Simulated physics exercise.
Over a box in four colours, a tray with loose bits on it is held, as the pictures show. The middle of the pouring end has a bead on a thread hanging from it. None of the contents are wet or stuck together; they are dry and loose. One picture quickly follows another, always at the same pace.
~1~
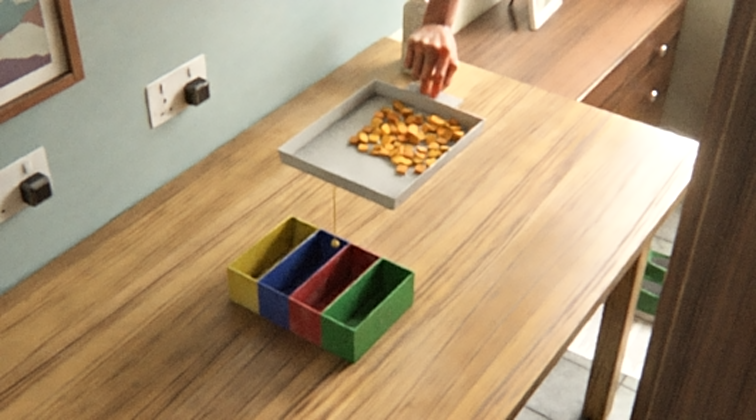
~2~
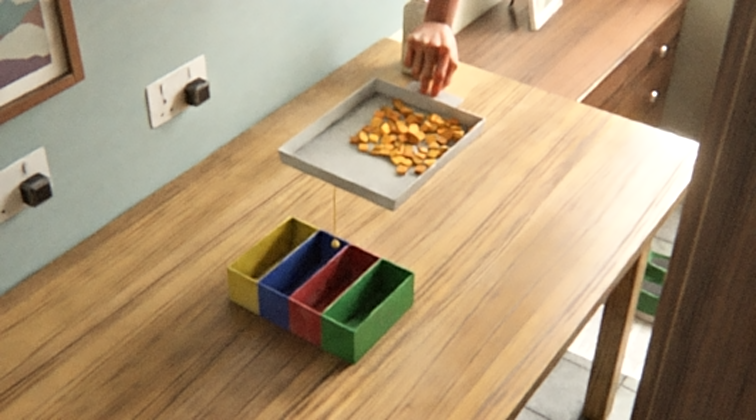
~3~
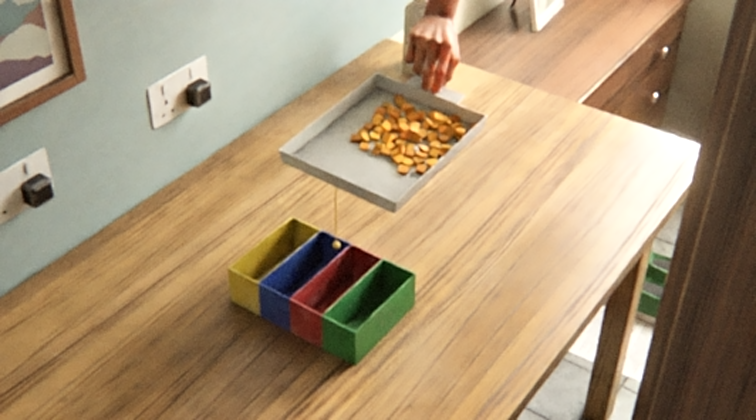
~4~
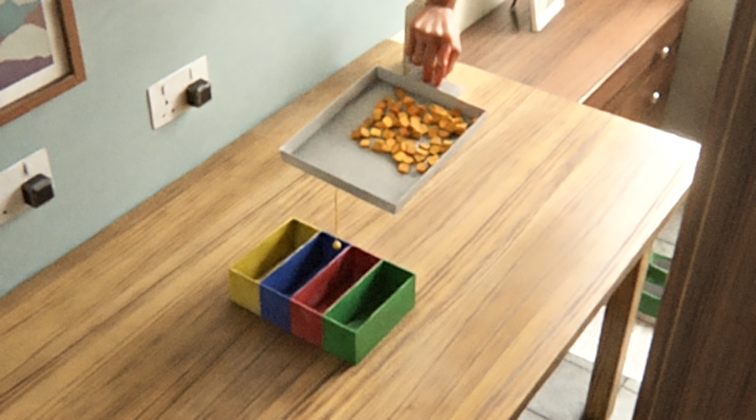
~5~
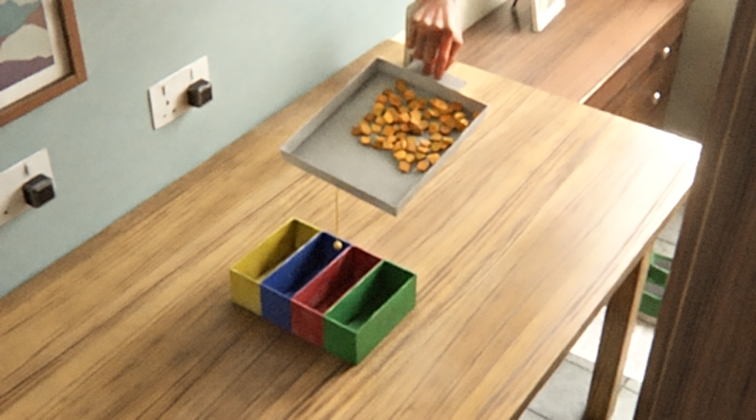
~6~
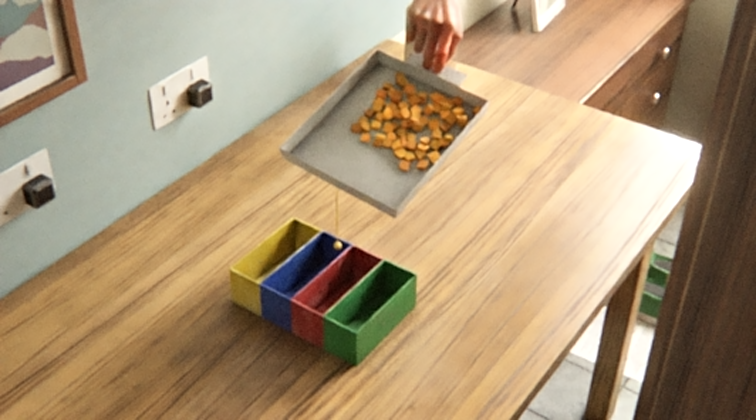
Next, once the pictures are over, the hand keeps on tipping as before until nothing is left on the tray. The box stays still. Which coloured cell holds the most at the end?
The green cell holds the most.
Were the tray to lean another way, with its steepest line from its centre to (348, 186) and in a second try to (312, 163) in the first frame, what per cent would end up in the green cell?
First heading roughly 40 %, second roughly 0 %.
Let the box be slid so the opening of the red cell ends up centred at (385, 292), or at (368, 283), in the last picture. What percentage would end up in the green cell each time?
The first try gives 0 per cent, the second 20 per cent.
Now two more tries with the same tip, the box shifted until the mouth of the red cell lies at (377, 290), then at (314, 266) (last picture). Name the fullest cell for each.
Try 1 - the cell in red; try 2 - the cell in green.
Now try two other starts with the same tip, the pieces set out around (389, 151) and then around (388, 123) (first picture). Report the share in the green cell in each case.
80 and 70 per cent.
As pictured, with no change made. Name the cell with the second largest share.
I'd say that red cell takes second place.
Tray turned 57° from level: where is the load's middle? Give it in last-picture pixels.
Somewhere near pixel (381, 182).
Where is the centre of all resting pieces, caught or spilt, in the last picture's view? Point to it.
Near (372, 315).
Shortly afterwards, tray tipped steeply; the whole lot on the tray.
Next, tray tipped right over; the bulk on the tray; near a quarter in the green cell; only a few in the red cell; only a few falling or outside the box.
Some moments later, tray tipped past a quarter turn; the bulk in the green cell; near a quarter in the red cell; only a few falling or outside the box.
In the end, tray tipped past a quarter turn; the bulk in the green cell; near a quarter in the red cell; none at all in the blue cell; none at all in the yellow cell; only a few outside the box.
